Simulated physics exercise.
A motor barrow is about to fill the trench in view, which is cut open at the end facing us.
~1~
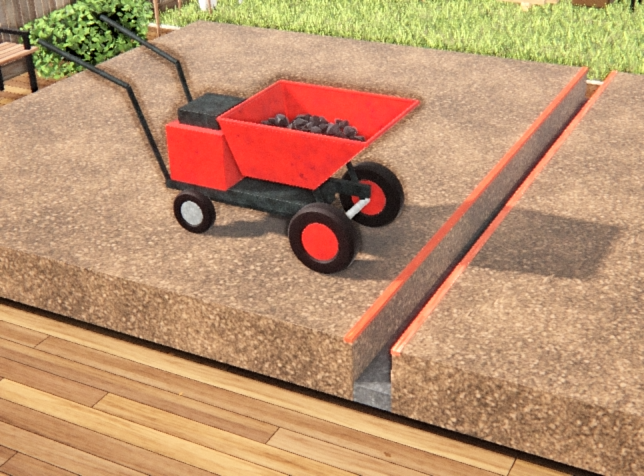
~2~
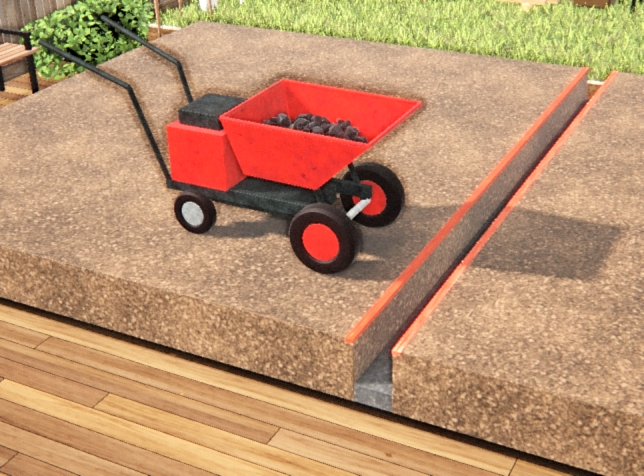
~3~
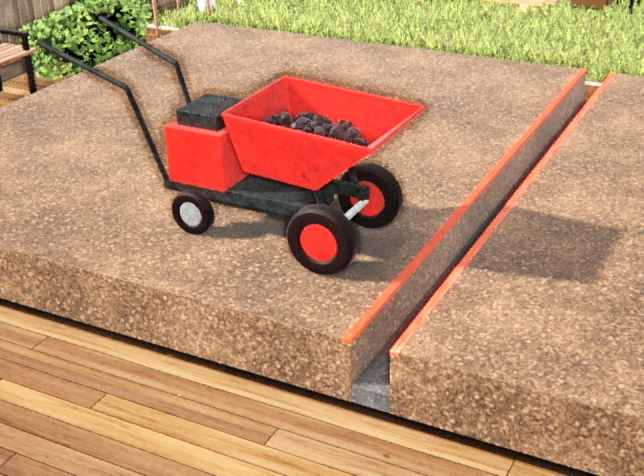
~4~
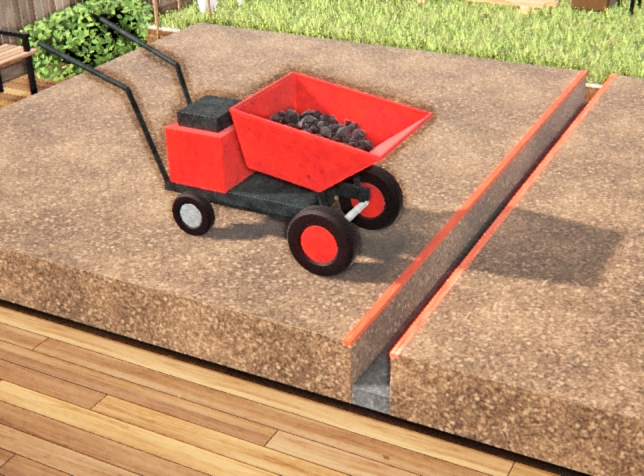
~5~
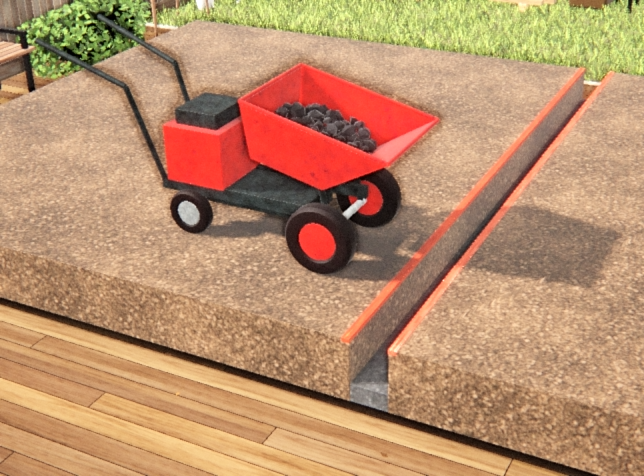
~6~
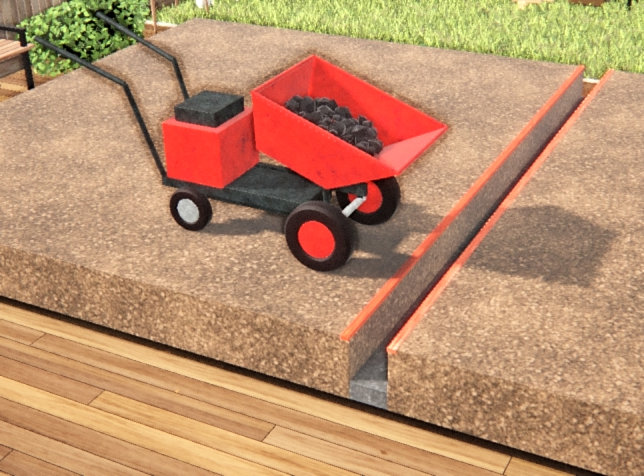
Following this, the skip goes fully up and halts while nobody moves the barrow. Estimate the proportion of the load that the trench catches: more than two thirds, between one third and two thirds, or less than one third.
The load will go in at below a third.
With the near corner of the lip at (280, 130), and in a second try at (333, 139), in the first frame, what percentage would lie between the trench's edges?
Roughly 30 per cent, and 80 per cent.
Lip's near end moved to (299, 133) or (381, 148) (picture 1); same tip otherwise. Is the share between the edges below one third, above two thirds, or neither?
First spot: In the middle band; second spot: Under a third.
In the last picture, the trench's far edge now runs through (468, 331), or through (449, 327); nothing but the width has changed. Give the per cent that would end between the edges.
Roughly 100 per cent, then roughly 90 per cent.
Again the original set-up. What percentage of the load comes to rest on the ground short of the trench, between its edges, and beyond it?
Roughly short 0 per cent, between 0 per cent, beyond 55 per cent.
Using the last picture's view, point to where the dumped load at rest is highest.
I'd place the summit at about pixel (477, 257).
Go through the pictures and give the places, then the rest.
The first picture shows lip of the skip (366, 145), level; top of the load (298, 137), lumps of coal; first edge of the trench (374, 309); far edge (419, 320), the trench under half as wide as the skip, and about as deep as wide.
The second picture shows lip of the skip (369, 147), level; top of the load (300, 136).
The third picture shows lip of the skip (372, 151), tipped barely; top of the load (295, 127).
The fourth picture shows lip of the skip (380, 158), tipped a little; top of the load (301, 126).
The fifth picture shows lip of the skip (388, 165), tipped a little; top of the load (293, 122).
The sixth picture shows lip of the skip (398, 173), tipped clearly; top of the load (302, 116); first edge of the trench (370, 307); far edge (416, 318).
Just after the last frame, skip tipped steeply; every one in the skip.
A moment on, skip tipped right over; roughly two thirds in the skip; roughly a third beyond it.
Further on, skip tipped right over; roughly half in the skip; roughly half beyond it.
When it is over, skip tipped right over; roughly half in the skip; just a few in or heaped over the trench; roughly half beyond it.
